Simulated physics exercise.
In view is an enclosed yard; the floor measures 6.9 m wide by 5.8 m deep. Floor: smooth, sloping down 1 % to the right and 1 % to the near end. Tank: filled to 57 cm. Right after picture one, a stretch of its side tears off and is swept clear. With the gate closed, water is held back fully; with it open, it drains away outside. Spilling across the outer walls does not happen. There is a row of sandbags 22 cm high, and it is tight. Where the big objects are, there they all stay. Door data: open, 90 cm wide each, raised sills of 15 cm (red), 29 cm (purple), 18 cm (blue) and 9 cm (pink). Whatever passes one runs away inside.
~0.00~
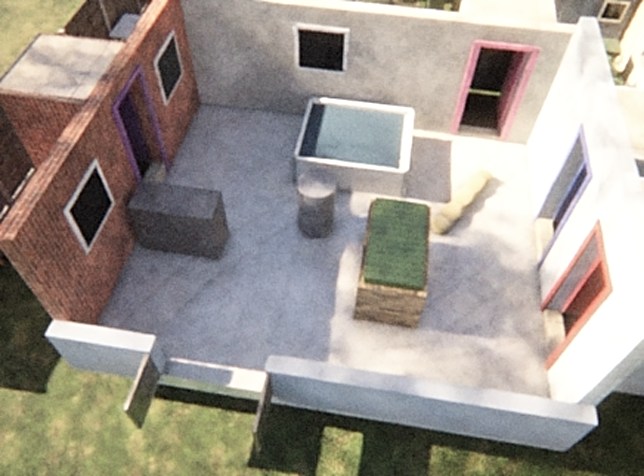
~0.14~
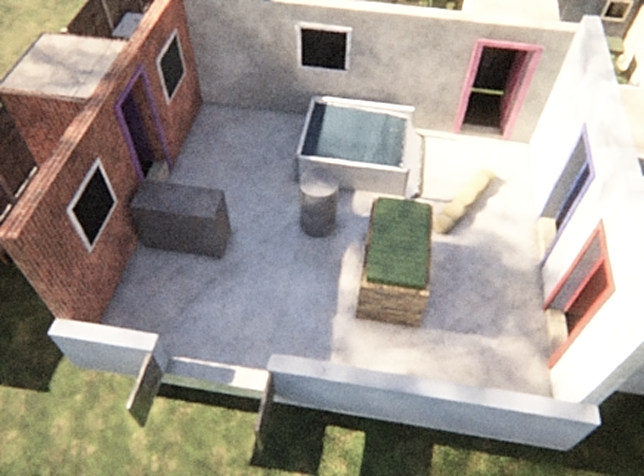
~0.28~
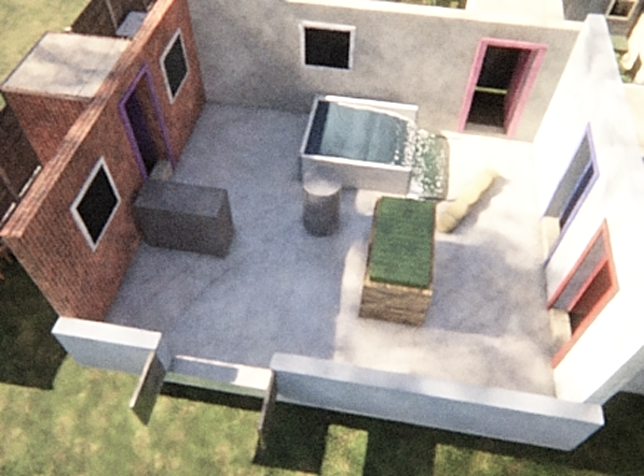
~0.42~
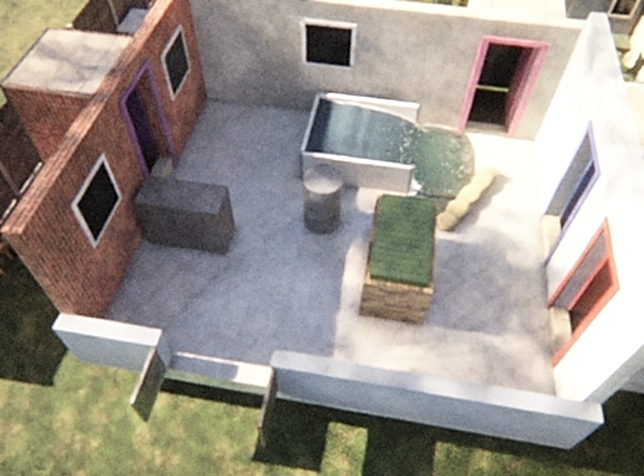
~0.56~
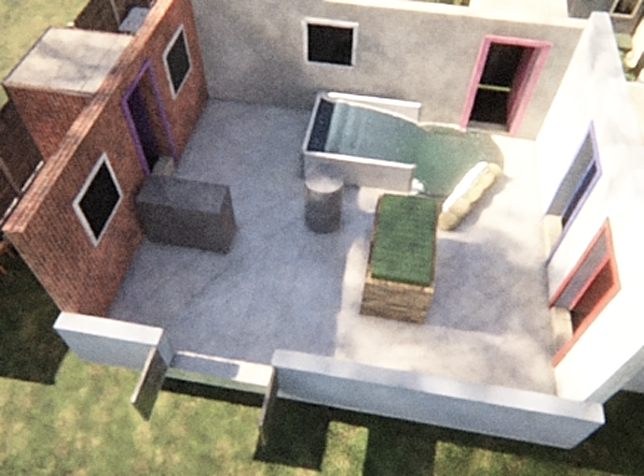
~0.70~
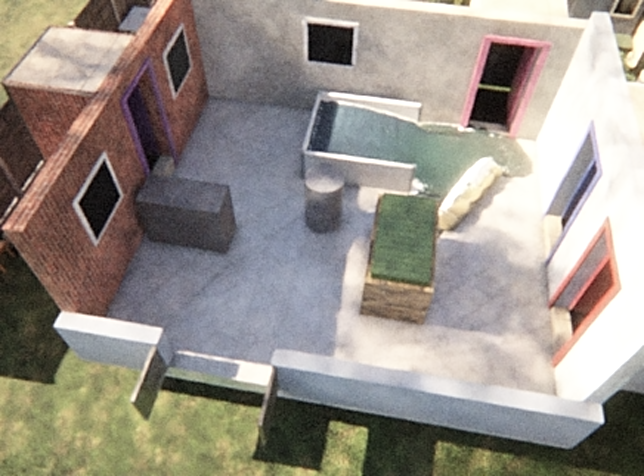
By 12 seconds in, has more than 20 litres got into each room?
In order: Watch the red door: It will not outstrip the limit. Watch the purple door: It will not outstrip the limit. Watch the blue door: It will not outstrip the limit. Watch the pink door: It will outstrip the limit.
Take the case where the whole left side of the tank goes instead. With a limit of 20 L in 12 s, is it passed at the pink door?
So, pink door: Within bounds.
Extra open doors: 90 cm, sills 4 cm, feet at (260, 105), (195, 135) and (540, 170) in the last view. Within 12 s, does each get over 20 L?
Per doorway, in order: Insufficient / insufficient / sufficient.
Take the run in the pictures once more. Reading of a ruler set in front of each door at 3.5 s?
Depths in centimetres - red: 7, purple: 0, blue: 9, pink: 22.
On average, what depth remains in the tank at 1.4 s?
Some 29 cm on average.
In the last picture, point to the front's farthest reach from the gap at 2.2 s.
That lands around (546, 291) in the last picture.
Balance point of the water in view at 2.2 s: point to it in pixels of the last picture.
Centre: Roughly (443, 168) px.
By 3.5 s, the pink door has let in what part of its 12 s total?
By then it's near 80% of the total.
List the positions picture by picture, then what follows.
The tank at (356, 136) is whole and still, 57 cm deep, in the first picture.
Water pours out at (407, 155) and has run 0.9 m, to a hidden place; typically 7 cm deep outside, 57 cm at the tank's back, in the second picture.
Water pours out at (410, 156) and has run 1.1 m, to (431, 130); typically 11 cm deep outside, 57 cm at the tank's back, in the third picture.
Water pours out at (411, 155) and has run 1.4 m, to (459, 132); typically 9 cm deep outside, 57 cm at the tank's back, in the fourth picture.
The front is at (496, 148), 1.8 m from the gap at (412, 154); 3.0 m2 of floor is under water; 53 cm left at the back of the tank, in the fifth picture.
The front is at (527, 163), 2.3 m from the gap at (412, 154); 3.7 m2 of floor is under water; 48 cm left at the back of the tank, in the sixth picture.
After 1.4 s water covers 20 % of the floor and is deepest (54 cm) near (517, 139); red door not reached, purple door not reached, blue door not reached, pink door 13 cm at the sill, 1 L in.
After 2.2 s water covers 25 % of the floor and is deepest (40 cm) near (526, 140); red door not reached, purple door not reached, blue door 14 cm at the sill, 0 L in, pink door 27 cm at the sill, 48 L in.
After 3.5 s water covers 40 % of the floor and is deepest (24 cm) near (556, 421); red door 7 cm at the sill, 0 L in, purple door not reached, blue door 9 cm at the sill, 0 L in, pink door 22 cm at the sill, 186 L in.
After 7.0 s water covers 70 % of the floor and is deepest (14 cm) near (556, 421); red door 12 cm at the sill, 0 L in, purple door 4 cm at the sill, 0 L in, blue door 4 cm at the sill, 0 L in, pink door 8 cm at the sill, 239 L in.
After 12.0 s water covers 90 % of the floor and is deepest (8 cm) near (556, 421); red door 7 cm at the sill, 0 L in, purple door 2 cm at the sill, 0 L in, blue door 7 cm at the sill, 0 L in, pink door 5 cm at the sill, 239 L in.
